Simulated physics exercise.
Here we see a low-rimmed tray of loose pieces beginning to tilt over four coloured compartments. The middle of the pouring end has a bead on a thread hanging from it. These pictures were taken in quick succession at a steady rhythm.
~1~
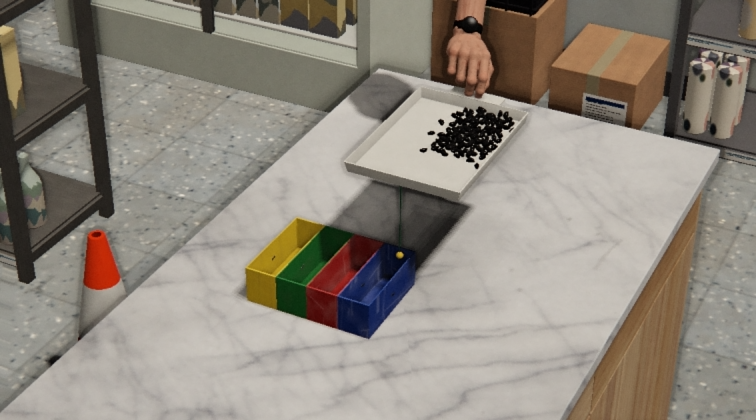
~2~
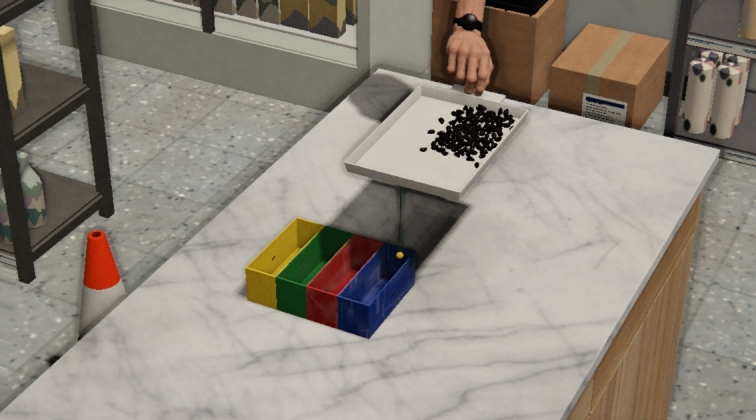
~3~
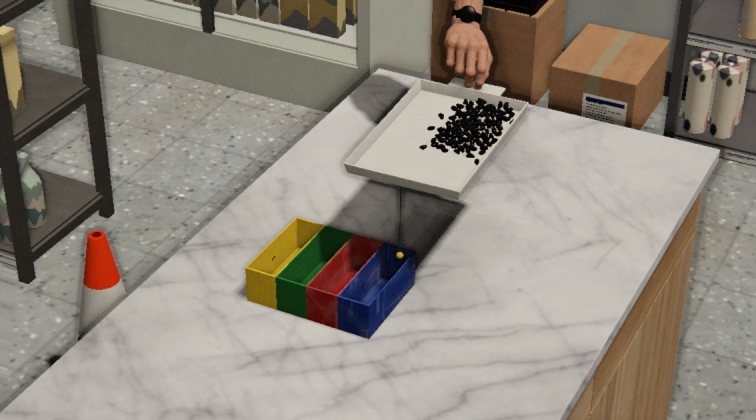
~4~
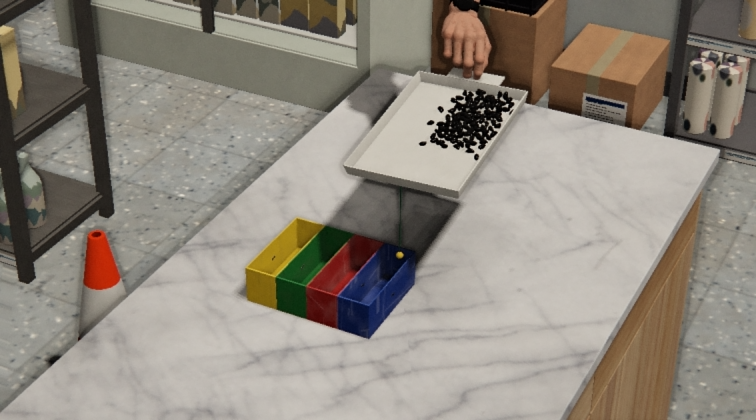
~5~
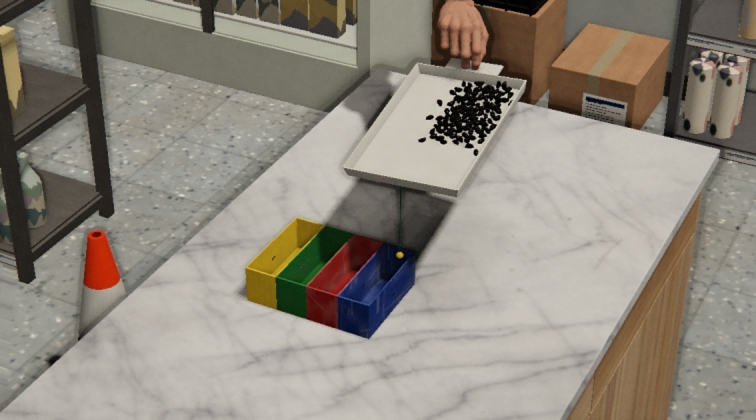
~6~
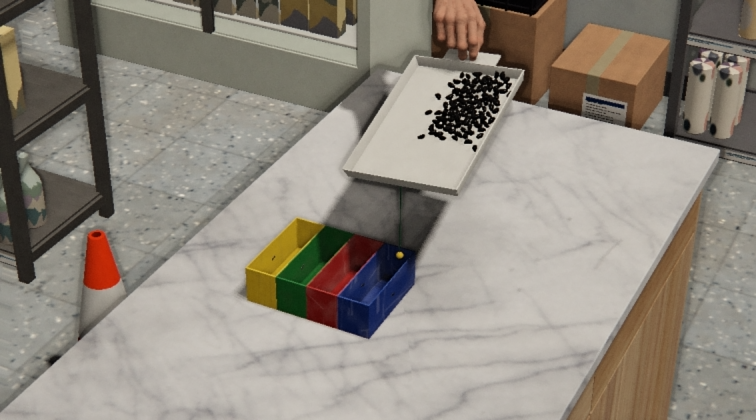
On a marble-topped counter, a hand at the far end of a white tray of black beans gradually raises that end, tilting the tray toward yellow, green, red and blue compartments while the beans stay bunched near the back.
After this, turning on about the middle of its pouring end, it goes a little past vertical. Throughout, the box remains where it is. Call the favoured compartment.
The red compartment is favoured.
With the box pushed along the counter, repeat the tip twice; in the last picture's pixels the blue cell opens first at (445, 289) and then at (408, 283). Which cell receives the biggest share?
Yellow, then that green cell.
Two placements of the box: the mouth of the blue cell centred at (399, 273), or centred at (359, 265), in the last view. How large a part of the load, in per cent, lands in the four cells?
Roughly 90 per cent, then roughly 70 per cent.
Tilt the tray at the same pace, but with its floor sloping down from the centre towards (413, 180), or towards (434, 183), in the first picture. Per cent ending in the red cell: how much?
In turn some 10 and 0 per cent.
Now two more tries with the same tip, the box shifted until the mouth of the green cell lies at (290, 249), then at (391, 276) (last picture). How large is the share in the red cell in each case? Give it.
It works out to 30 percent and then 0 percent.
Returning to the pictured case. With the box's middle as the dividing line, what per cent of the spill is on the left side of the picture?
About 10 percent.
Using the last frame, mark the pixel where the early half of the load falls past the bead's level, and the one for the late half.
The leading part at (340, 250), the rest of it at (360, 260).
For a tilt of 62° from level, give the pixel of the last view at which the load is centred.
Around (380, 169).
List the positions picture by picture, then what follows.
Corners of the pouring end at (348, 161) and (458, 190), level; middle of the load at (475, 135), black beans; bead on its thread at (400, 255); yellow cell at (261, 285); green cell at (292, 295); red cell at (322, 304); blue cell at (354, 314), in the first frame.
Corners of the pouring end at (347, 161) and (458, 190), level; middle of the load at (475, 134), in the second frame.
Corners of the pouring end at (347, 162) and (458, 190), tipped barely, lowest at the left corner; middle of the load at (475, 129), in the third frame.
Corners of the pouring end at (346, 164) and (457, 189), tipped a little, lowest at the left corner; middle of the load at (474, 121), in the fourth frame.
Corners of the pouring end at (346, 166) and (456, 188), tipped a little, lowest at the left corner; middle of the load at (473, 114), in the fifth frame.
Corners of the pouring end at (346, 168) and (455, 187), tipped clearly, lowest at the left corner; middle of the load at (472, 108); yellow cell at (261, 285); green cell at (292, 295); red cell at (322, 304); blue cell at (354, 314), in the sixth frame.
Soon after the last picture, tray tipped steeply; most on the tray; a small part falling or outside the box.
A little later, tray tipped right over; about half on the tray; about a quarter in the red cell; a small part in the green cell; a small part in the blue cell; a stray few in the yellow cell; a small part falling or outside the box.
Later still, tray tipped past a quarter turn; about half in the red cell; about a quarter in the blue cell; about a quarter in the green cell; a stray few in the yellow cell; a small part falling or outside the box.
At rest, tray tipped past a quarter turn; about half in the red cell; about a quarter in the blue cell; about a quarter in the green cell; a stray few in the yellow cell; a small part outside the box.
